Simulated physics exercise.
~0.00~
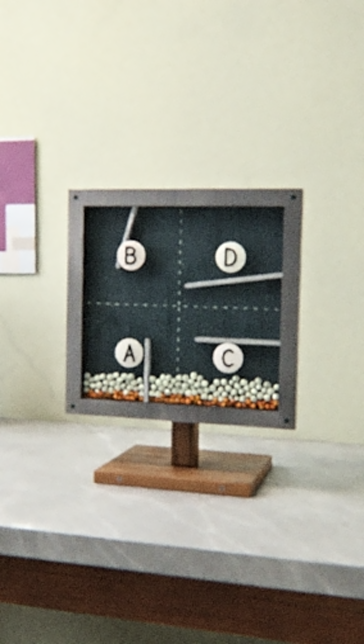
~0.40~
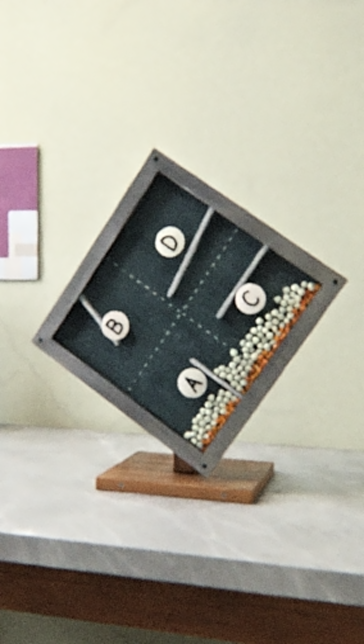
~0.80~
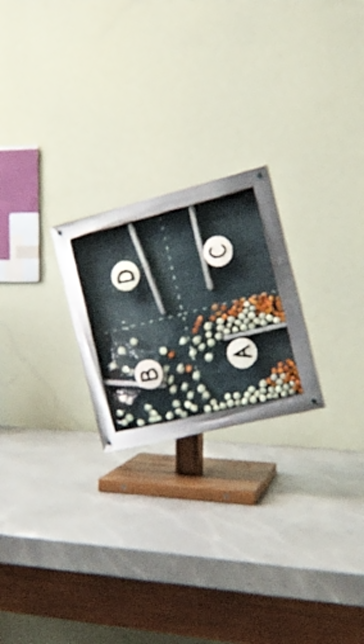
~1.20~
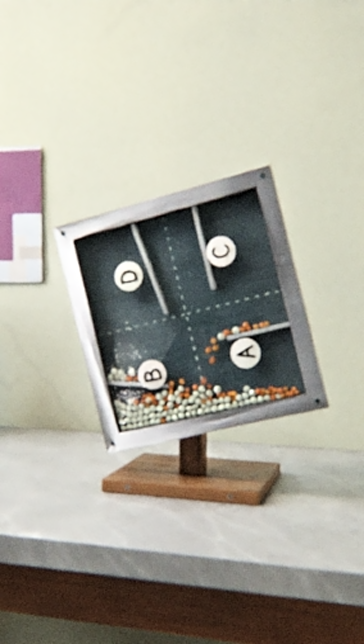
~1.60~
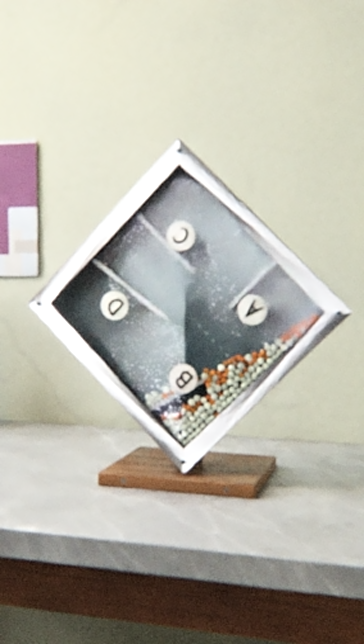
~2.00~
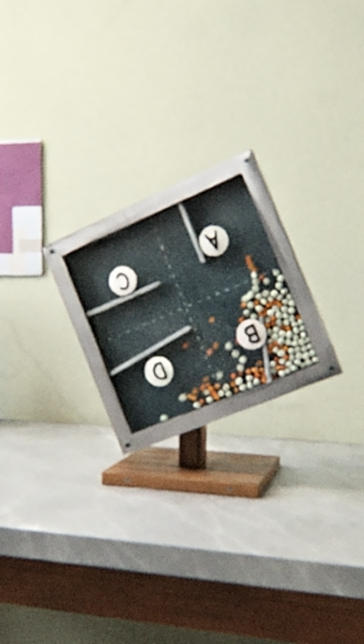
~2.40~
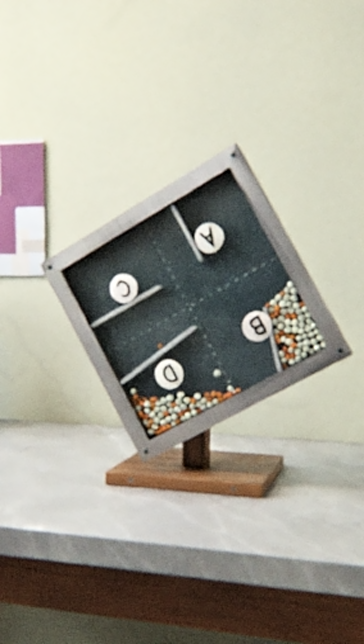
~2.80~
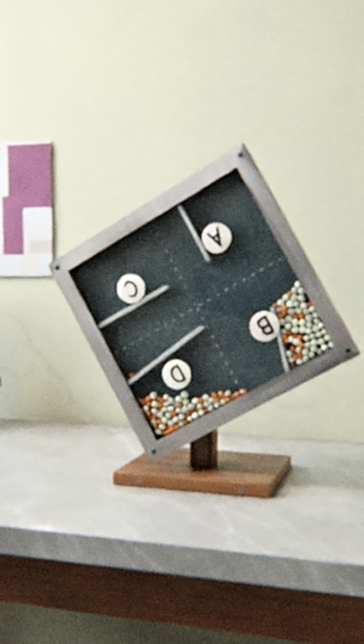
A square case turns anticlockwise in two stages, and most orange balls settle by D.
